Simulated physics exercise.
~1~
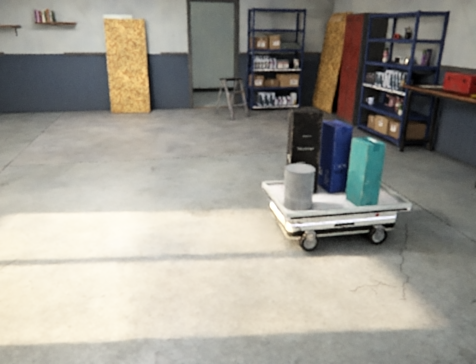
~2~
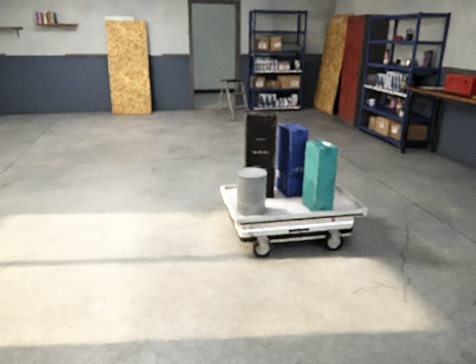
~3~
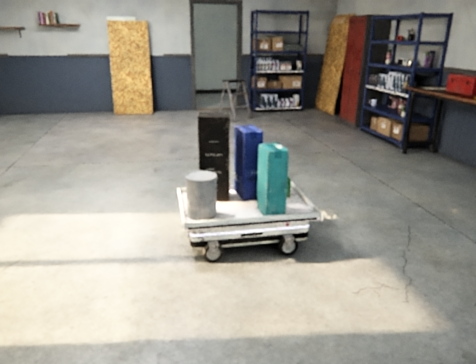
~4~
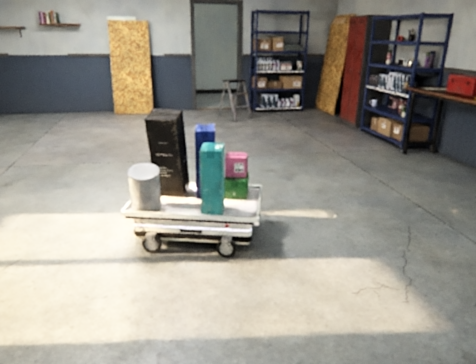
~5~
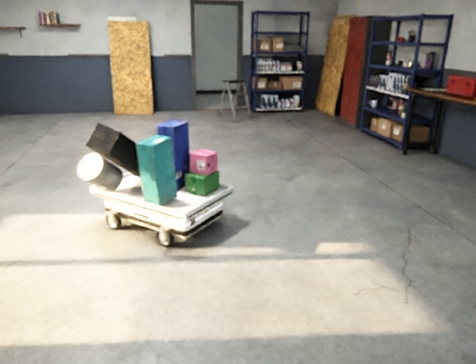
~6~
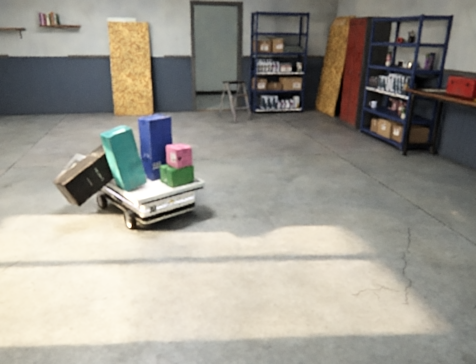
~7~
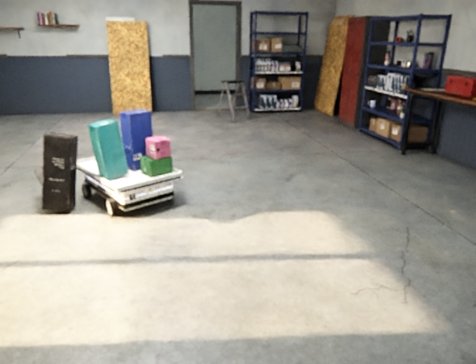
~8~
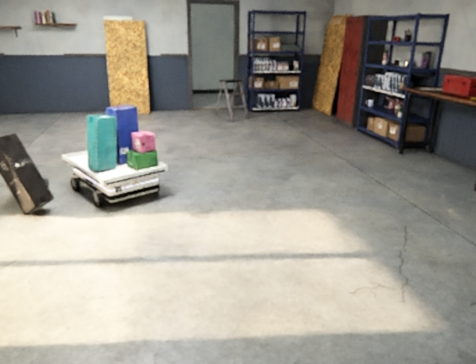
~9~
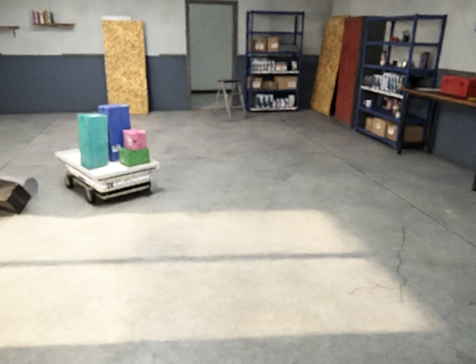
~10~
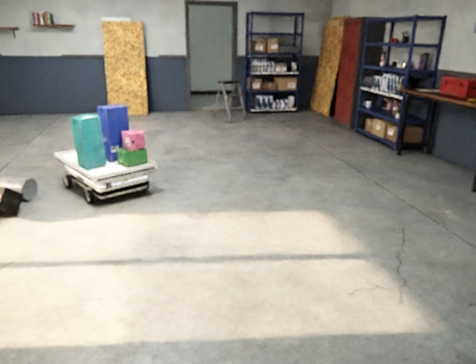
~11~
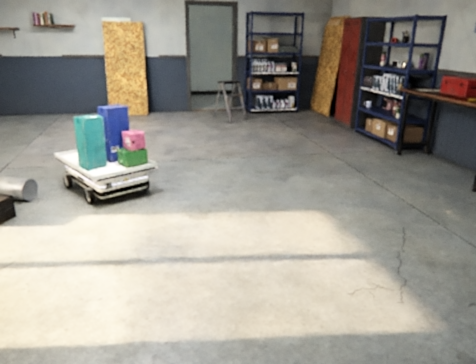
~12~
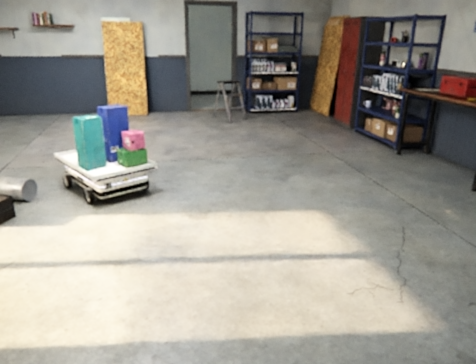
A flat cart carrying boxes and a grey pail rolls left across a garage floor, then turns away from the viewer as the black box and pail tip off its left side. The cart stops with the turquoise, blue, pink and green boxes aboard, the fallen items lying at far left.
